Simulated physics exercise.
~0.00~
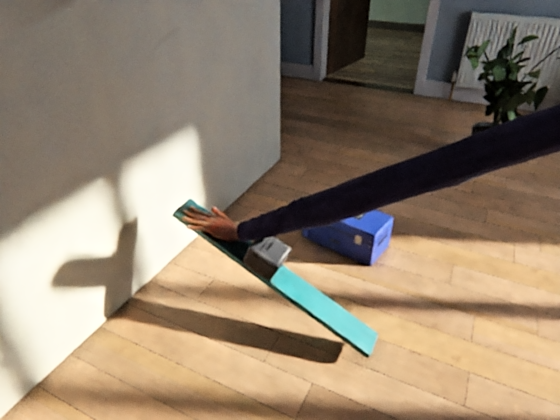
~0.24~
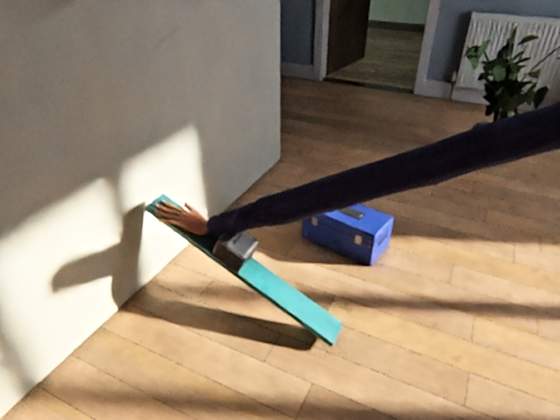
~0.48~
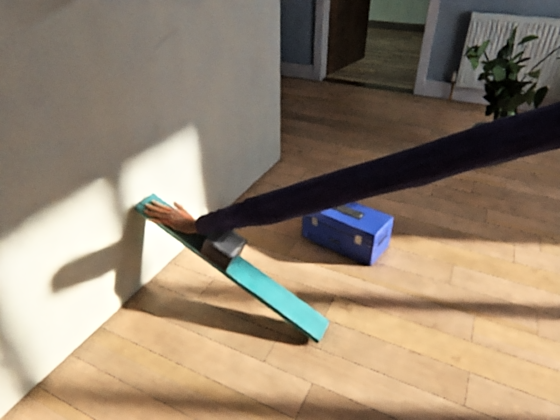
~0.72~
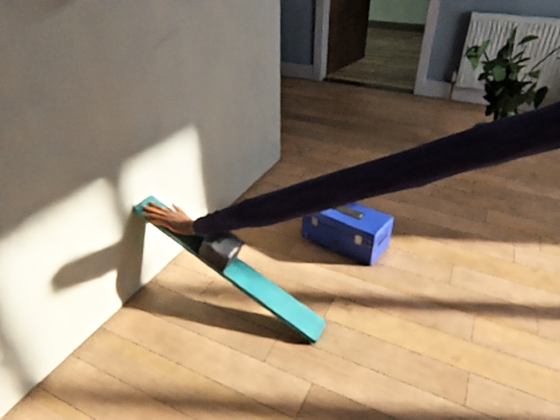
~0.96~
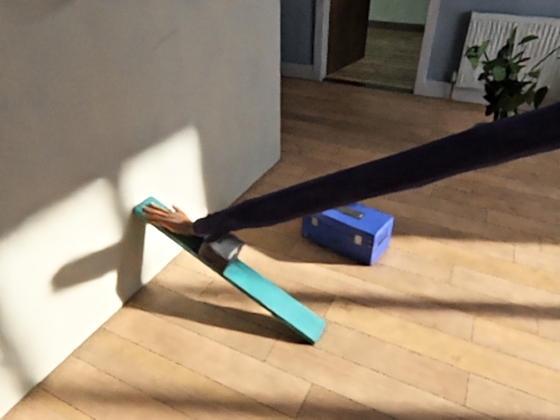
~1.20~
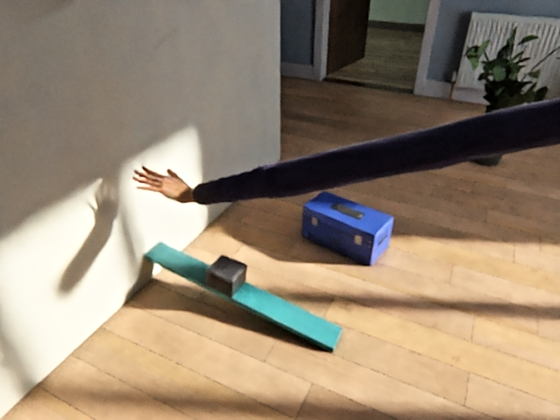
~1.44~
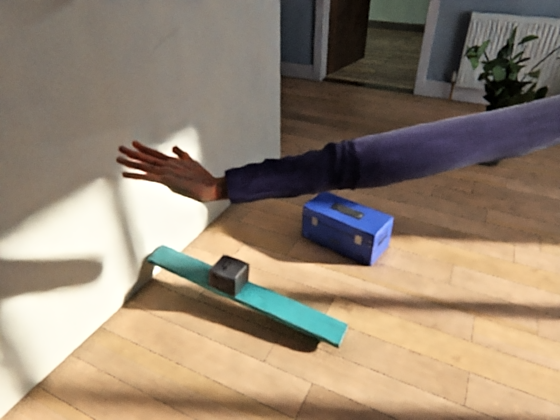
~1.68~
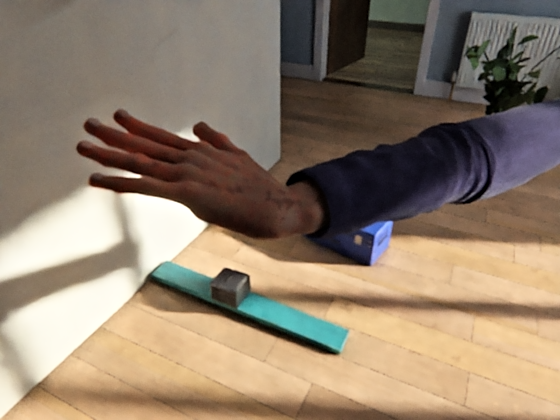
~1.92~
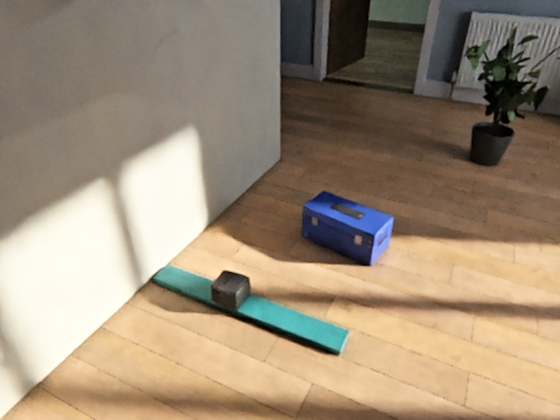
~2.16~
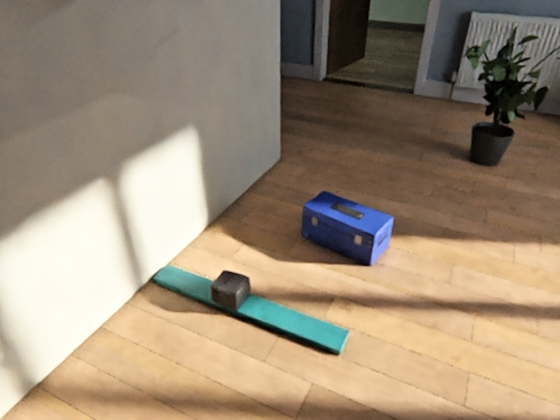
At first, a hand at the end of a long dark sleeve holds a turquoise plank at a slant near a pale wall, with a small dark block resting on it and a blue toolbox on the wooden floor behind. The hand moves the plank left until its upper end leans against the wall, then holds it there briefly. The fingers lift away, and the plank begins sliding down the wall, carrying the block. As the arm draws back, the plank sinks lower. It ends flat on the floor, the block still on top and the toolbox unmoved.
